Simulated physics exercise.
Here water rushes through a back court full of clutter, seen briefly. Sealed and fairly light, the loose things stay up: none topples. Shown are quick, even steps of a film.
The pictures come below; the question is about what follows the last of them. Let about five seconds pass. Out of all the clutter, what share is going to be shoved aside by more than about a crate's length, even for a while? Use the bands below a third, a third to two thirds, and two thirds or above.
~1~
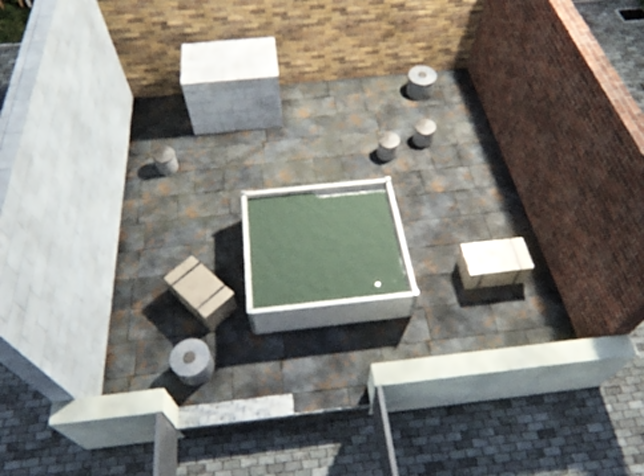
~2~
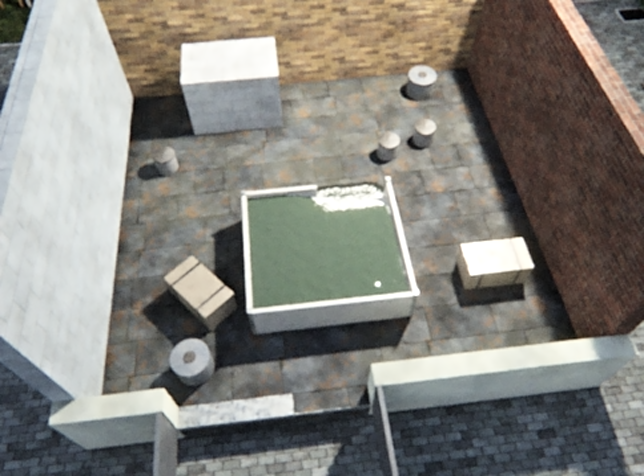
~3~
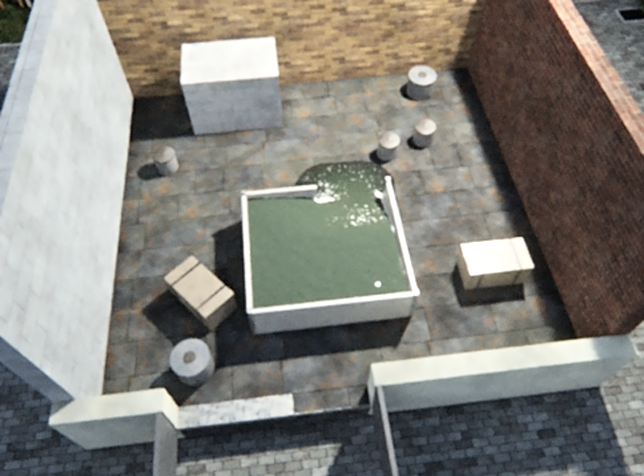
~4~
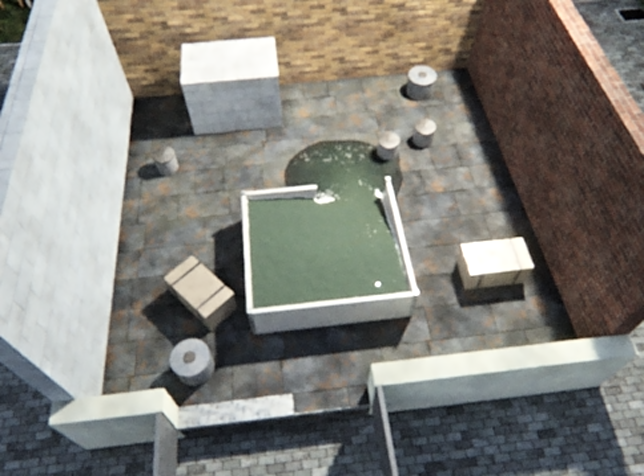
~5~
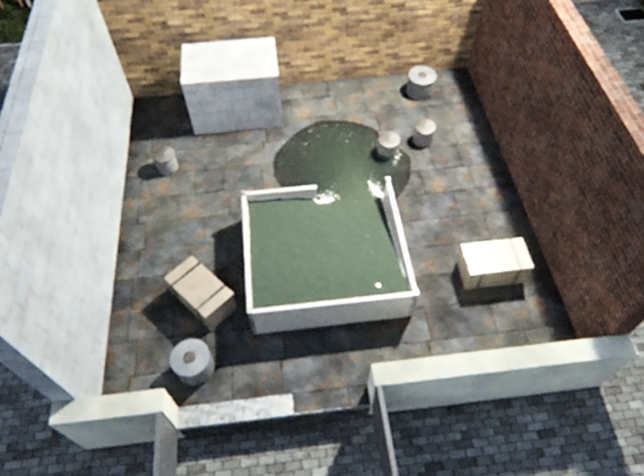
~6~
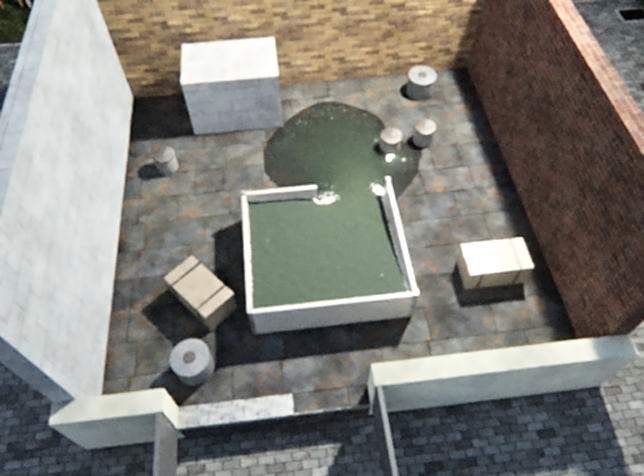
It falls a third to two thirds.
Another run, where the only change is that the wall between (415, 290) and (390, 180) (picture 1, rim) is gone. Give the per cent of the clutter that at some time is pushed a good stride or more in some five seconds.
I'd put it around 70 percent.
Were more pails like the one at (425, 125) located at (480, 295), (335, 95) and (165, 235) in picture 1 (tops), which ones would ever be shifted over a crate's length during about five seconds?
In that order: Not that far, moved that far, not that far.
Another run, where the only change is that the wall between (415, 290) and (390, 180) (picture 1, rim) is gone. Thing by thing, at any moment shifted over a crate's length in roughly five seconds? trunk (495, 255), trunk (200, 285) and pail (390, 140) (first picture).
Here is how they go, in order: Dislodged that far, fails to go that far, and dislodged that far.
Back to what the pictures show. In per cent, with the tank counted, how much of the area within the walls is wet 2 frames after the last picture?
Estimate: Close to 30 in a hundred.
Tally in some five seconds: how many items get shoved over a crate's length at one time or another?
It comes out at 4.
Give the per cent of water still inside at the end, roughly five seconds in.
I'd say close to 100 percent.
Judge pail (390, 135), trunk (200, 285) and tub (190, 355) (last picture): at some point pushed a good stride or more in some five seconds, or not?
Sequence check gives past that mark, next below that mark, finally below that mark.
A moment on, 1 of 7 are well off their spots; 1 afloat.
Next, 3 of 7 are well off their spots; 3 afloat.
Later, 3 of 7 are well off their spots; 3 afloat.
In the end, 4 of 7 are well off their spots, and 4 have been at some point; 4 afloat.
